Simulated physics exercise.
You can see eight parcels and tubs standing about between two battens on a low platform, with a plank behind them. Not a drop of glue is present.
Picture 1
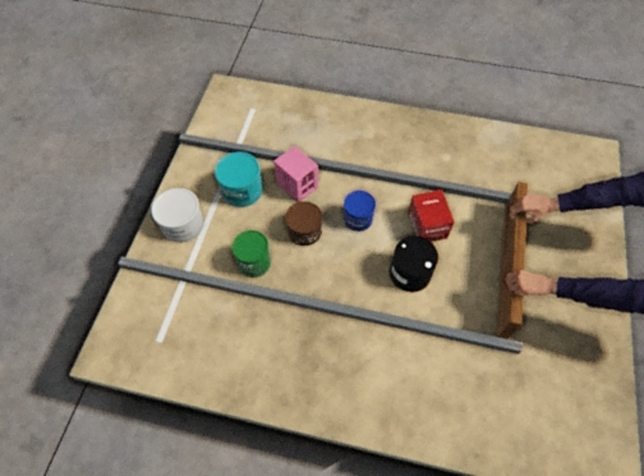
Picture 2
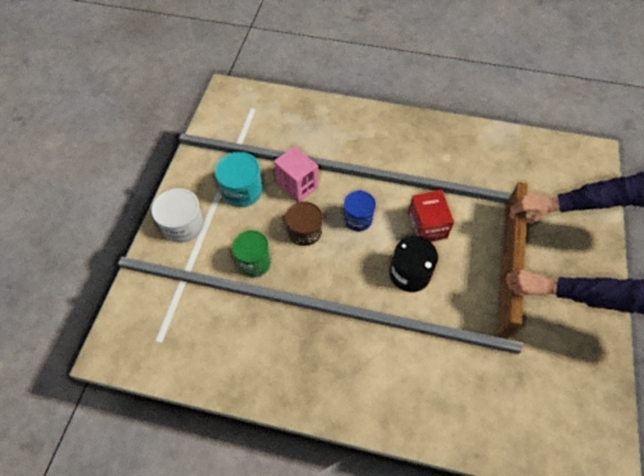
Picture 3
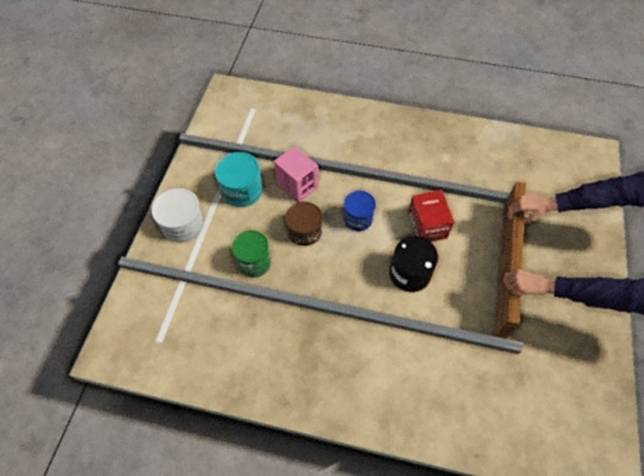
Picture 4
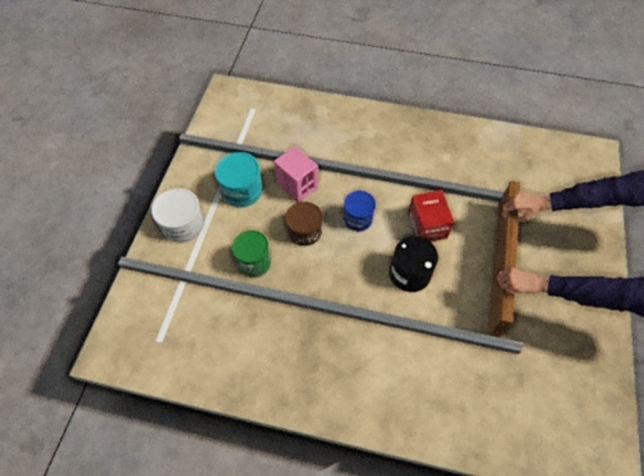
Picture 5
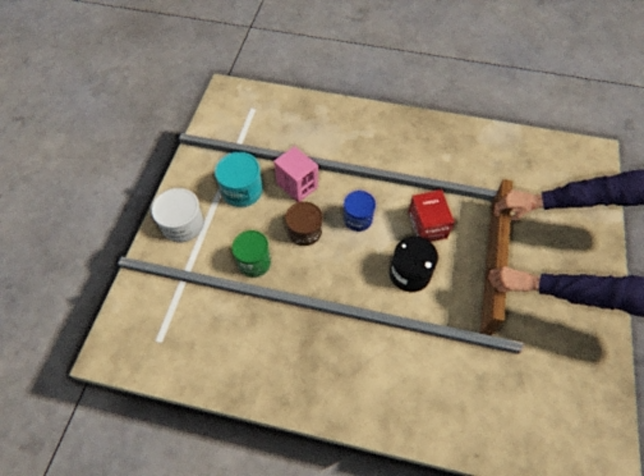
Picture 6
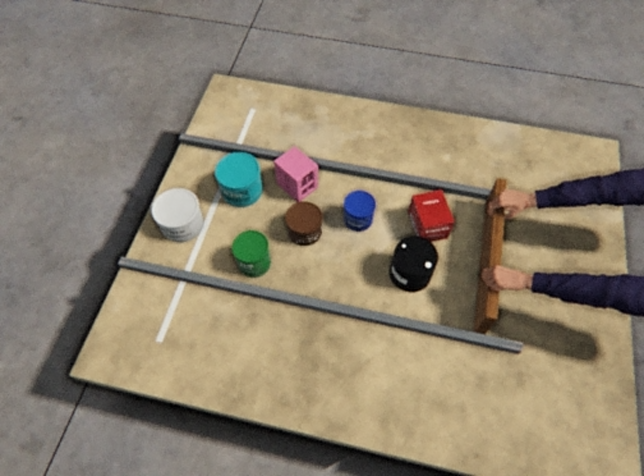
The clip shows eight colourful containers standing still between two grey battens on a low platform, while two hands at the right slide a wooden plank slowly a short way left, leaving a gap between it and the containers.
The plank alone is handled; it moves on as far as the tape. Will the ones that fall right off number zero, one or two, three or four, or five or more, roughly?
Watching this, the number dropping off is one to two.
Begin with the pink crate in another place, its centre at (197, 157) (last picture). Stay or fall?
Put there, it simply leaves the top.
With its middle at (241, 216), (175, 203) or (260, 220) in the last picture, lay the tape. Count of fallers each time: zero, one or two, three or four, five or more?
Result per tape, in order - no fall at all / more than four / none.
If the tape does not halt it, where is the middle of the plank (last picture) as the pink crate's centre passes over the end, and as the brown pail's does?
Middle: Roughly (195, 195); roughly (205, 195).
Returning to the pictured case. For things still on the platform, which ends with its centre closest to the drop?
Brown pail, foremost.
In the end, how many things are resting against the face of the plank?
Contact count: 3.
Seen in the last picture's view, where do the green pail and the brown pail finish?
You'll see the green pail at (172, 247), with the brown pail at (157, 198).
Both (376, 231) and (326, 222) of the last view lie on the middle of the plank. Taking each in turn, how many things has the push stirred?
3, then 5.
Early on, none off yet; white pail at rest near (179, 216); turquoise pail at rest near (240, 181); green pail at rest near (253, 255).
Finally, the number that fall off is one or two; lost, turquoise pail and white pail.
